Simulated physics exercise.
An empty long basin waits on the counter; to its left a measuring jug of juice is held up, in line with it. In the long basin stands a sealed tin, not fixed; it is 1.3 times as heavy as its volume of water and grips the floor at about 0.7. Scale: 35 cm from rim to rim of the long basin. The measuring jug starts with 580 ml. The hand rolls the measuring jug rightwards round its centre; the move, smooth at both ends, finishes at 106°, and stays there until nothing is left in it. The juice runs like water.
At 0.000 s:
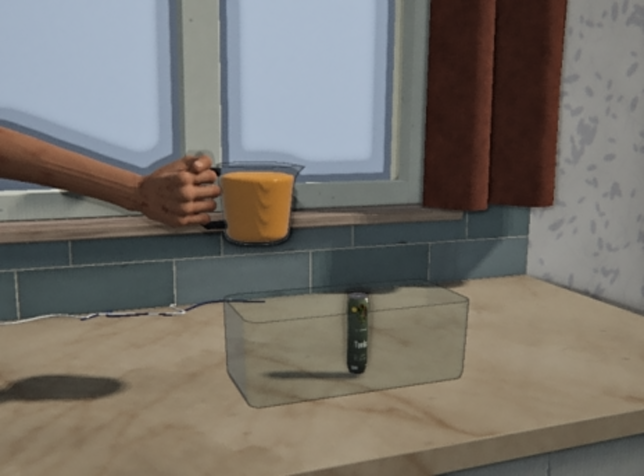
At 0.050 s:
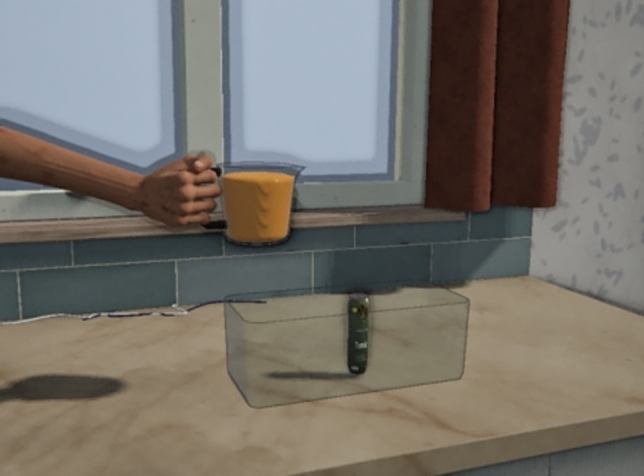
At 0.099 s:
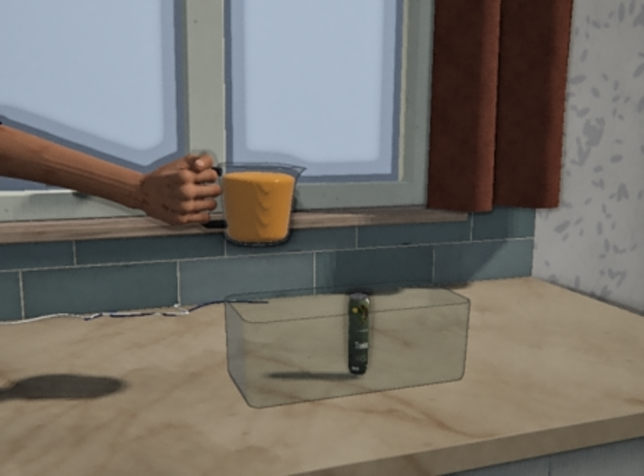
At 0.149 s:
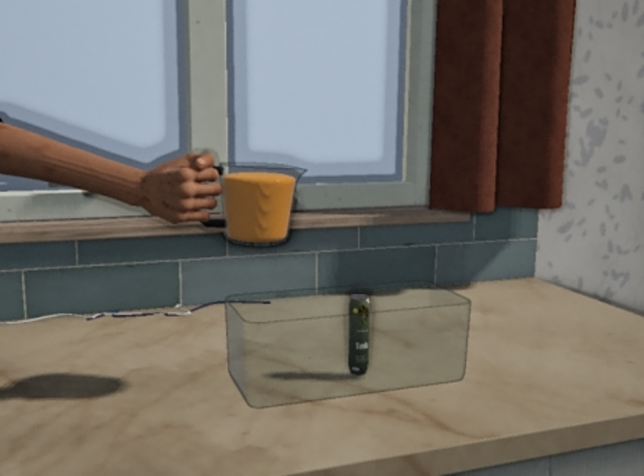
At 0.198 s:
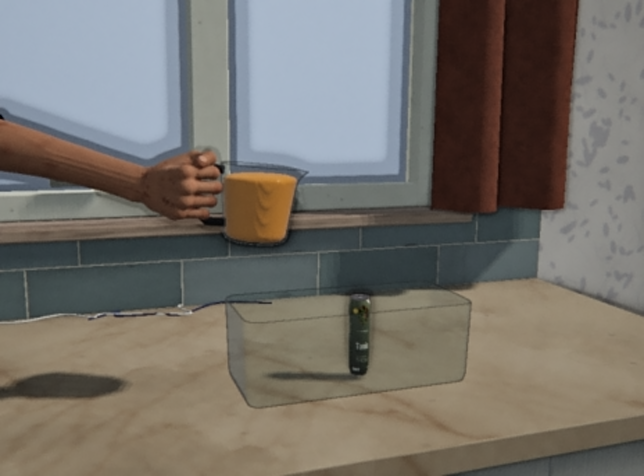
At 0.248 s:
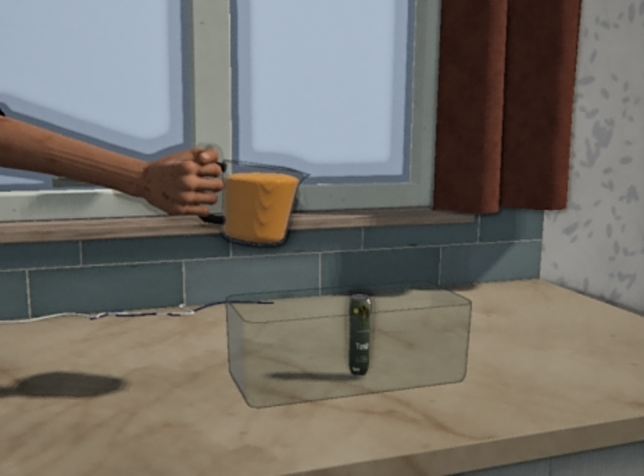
A hand held a measuring jug of orange juice above a long, clear, empty basin with a dark tin on the counter, and slowly tilted the jug slightly to the right.
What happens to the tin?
It goes over.
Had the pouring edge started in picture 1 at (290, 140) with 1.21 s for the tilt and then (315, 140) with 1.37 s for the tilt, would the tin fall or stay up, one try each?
First it keeps standing; then it keeps standing.
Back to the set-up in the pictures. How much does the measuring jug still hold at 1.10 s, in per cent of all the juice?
Near 20 in a hundred.
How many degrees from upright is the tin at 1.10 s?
It is at some 5°.
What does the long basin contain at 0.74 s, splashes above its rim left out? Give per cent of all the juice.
Near 6 in a hundred.
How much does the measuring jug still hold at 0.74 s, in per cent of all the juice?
Some 76 per cent.
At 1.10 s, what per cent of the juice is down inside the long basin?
Some 64 per cent.
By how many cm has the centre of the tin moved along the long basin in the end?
About 8.0 cm.
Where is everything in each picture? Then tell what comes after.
In the first picture, tilt 0°; pouring edge (305, 165); surface from (220, 177) to (292, 175); the long basin's rim runs from (234, 310) to (447, 290); the tin's top is at (358, 299).
In the second picture, tilt 0°; pouring edge (305, 166); surface from (220, 177) to (292, 176).
In the third picture, tilt 1°; pouring edge (306, 167); surface from (222, 177) to (292, 176).
In the fourth picture, tilt 3°; pouring edge (307, 169); surface from (222, 177) to (293, 177).
In the fifth picture, tilt 5°; pouring edge (309, 171); surface from (223, 178) to (295, 177).
In the sixth picture, tilt 8°; pouring edge (310, 174); surface from (225, 178) to (297, 178).
After 0.74 s the tilt is 59° and 77 per cent is still to pour; the tin stands where it began.
After 1.10 s the tilt is 95° and 20 per cent is still to pour; the tin leans 7°.
After 1.48 s the tilt is 106° and 0 per cent is still to pour; the tin lies on its side.
After 1.89 s the tilt is 106° and 0 per cent is still to pour; the tin lies on its side.
In the end the tin lies on its side.
